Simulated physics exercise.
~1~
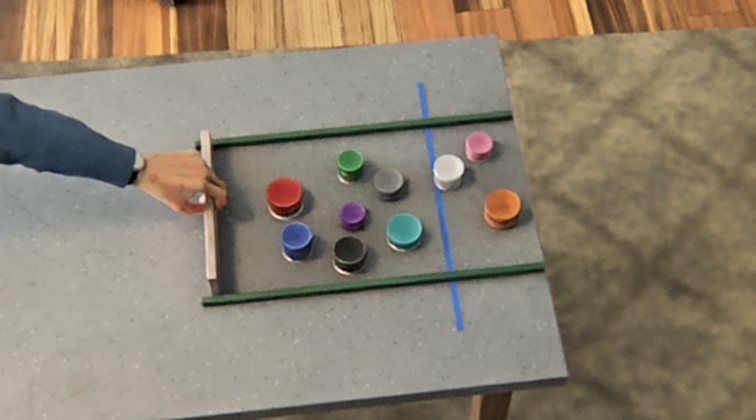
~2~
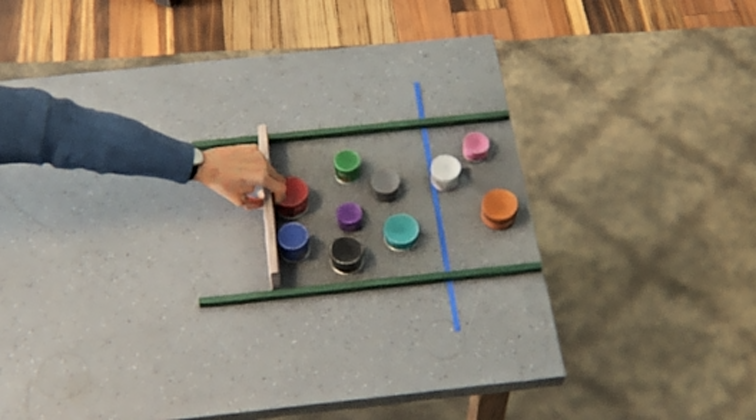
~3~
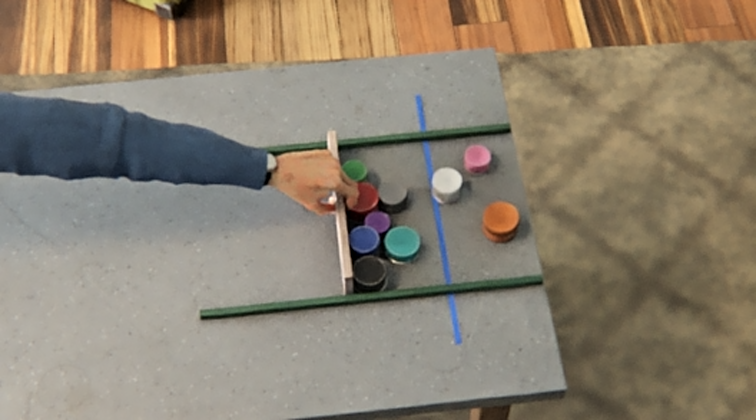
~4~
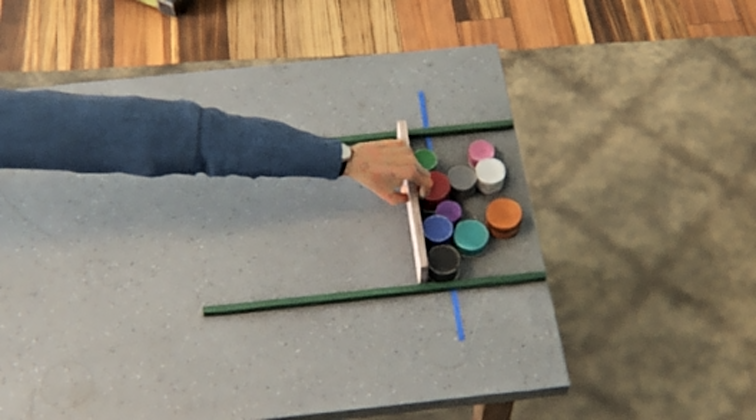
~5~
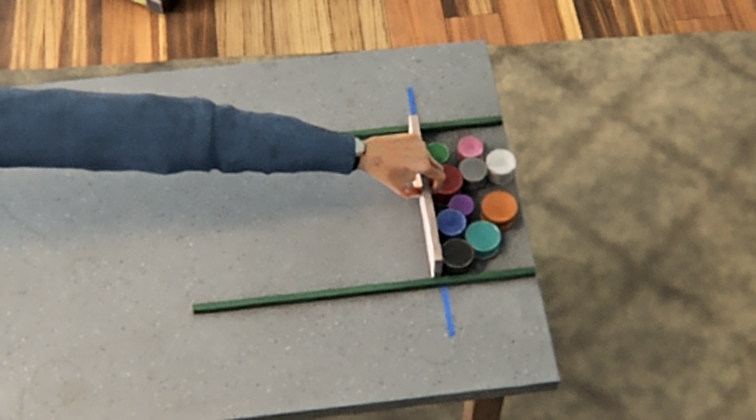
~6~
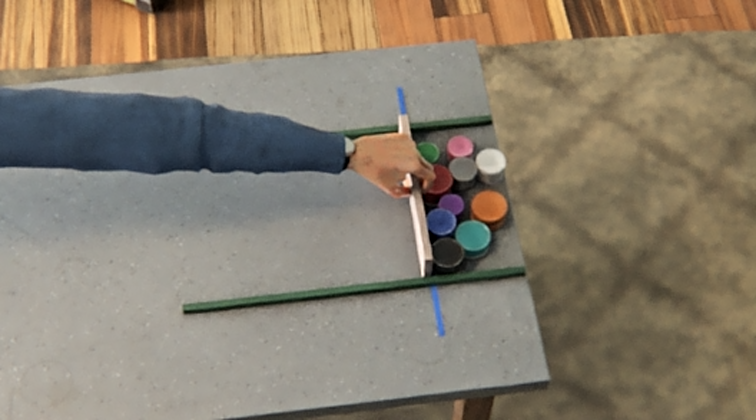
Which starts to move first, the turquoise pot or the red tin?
The red tin starts to move first, as the board pushes it to the right. The turquoise pot stays still until later in the push.
